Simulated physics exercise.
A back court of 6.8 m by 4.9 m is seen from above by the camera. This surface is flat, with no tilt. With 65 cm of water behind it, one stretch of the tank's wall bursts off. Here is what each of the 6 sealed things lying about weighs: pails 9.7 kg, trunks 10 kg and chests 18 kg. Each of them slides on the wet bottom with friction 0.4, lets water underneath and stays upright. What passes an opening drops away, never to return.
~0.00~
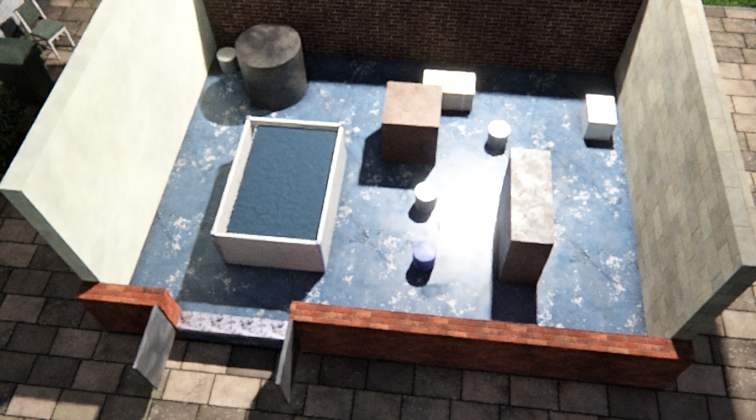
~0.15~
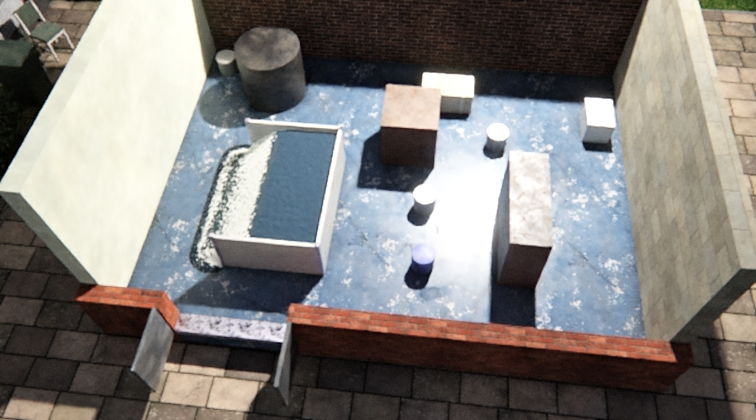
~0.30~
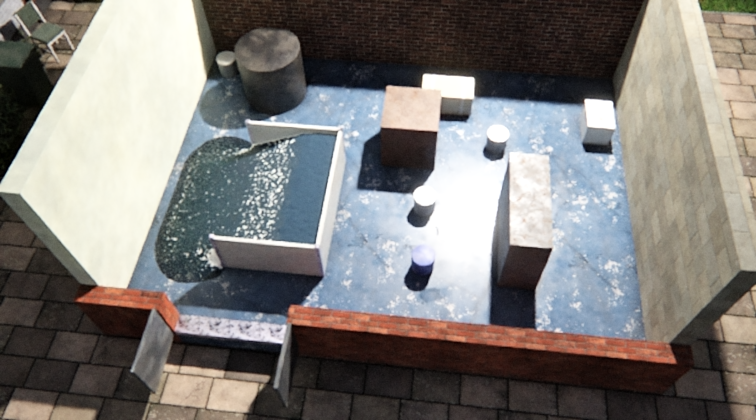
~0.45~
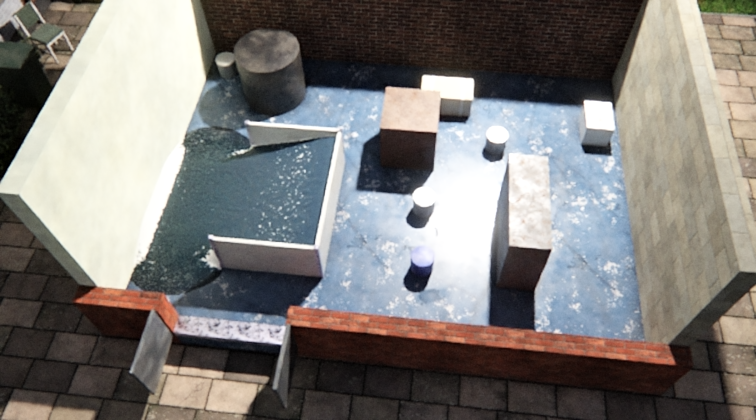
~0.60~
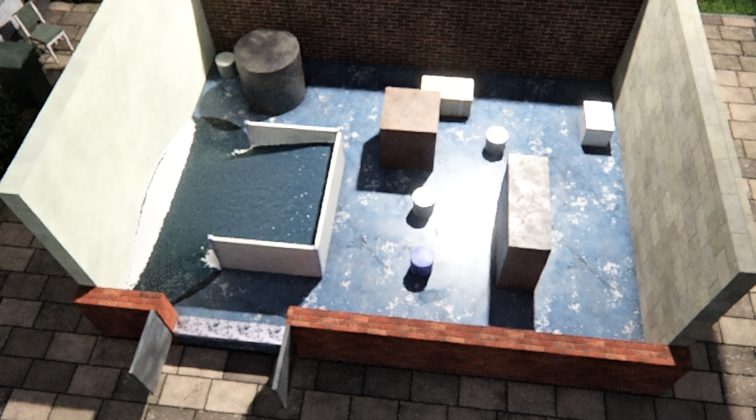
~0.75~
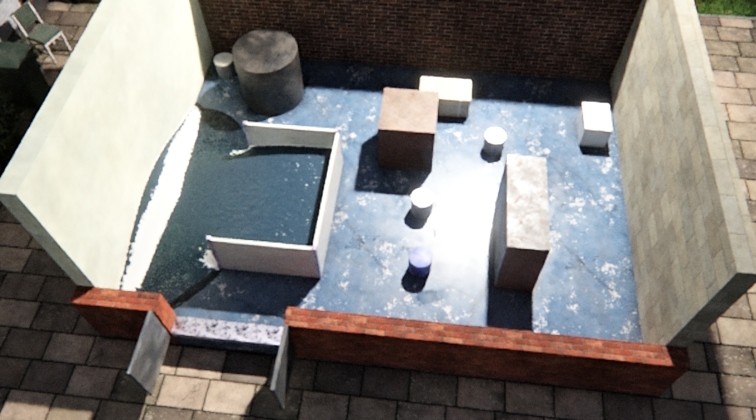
Water bursting from the left side of a white-walled tank, spreading across a walled court and washing against the pale left wall.
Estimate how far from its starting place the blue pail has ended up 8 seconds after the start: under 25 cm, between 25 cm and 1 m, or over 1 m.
The blue pail ends under 25 cm away.
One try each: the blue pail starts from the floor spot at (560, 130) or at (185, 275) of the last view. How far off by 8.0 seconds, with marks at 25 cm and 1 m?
Results, in order: Essentially stationary, then borne far off.
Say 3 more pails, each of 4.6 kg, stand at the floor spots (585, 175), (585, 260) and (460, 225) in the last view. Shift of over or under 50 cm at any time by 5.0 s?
Within it, within it, within it.
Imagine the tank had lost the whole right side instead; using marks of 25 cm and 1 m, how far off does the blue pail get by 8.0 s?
With that failure, the blue pail lands a long way off.
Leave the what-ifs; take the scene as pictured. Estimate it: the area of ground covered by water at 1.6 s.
Close to 8.5 m2, I'd say.
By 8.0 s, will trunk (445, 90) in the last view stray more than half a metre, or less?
It went too far.
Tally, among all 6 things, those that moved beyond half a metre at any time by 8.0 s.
I make it 2.
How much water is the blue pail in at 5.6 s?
Depth approx. 2 cm.
After 1.6 s the blue pail is near (421, 257), 0.0 m from its start, aground; 0 of 6 are out; 0 afloat.
After 3.6 s the blue pail is near (421, 257), 0.0 m from its start, aground; 0 of 6 are out; 0 afloat.
After 5.6 s the blue pail is near (421, 257), 0.0 m from its start, aground; 0 of 6 are out; 0 afloat.
After 8.0 s the blue pail is near (421, 257), 0.0 m from its start, aground; 0 of 6 are out; 1 afloat.
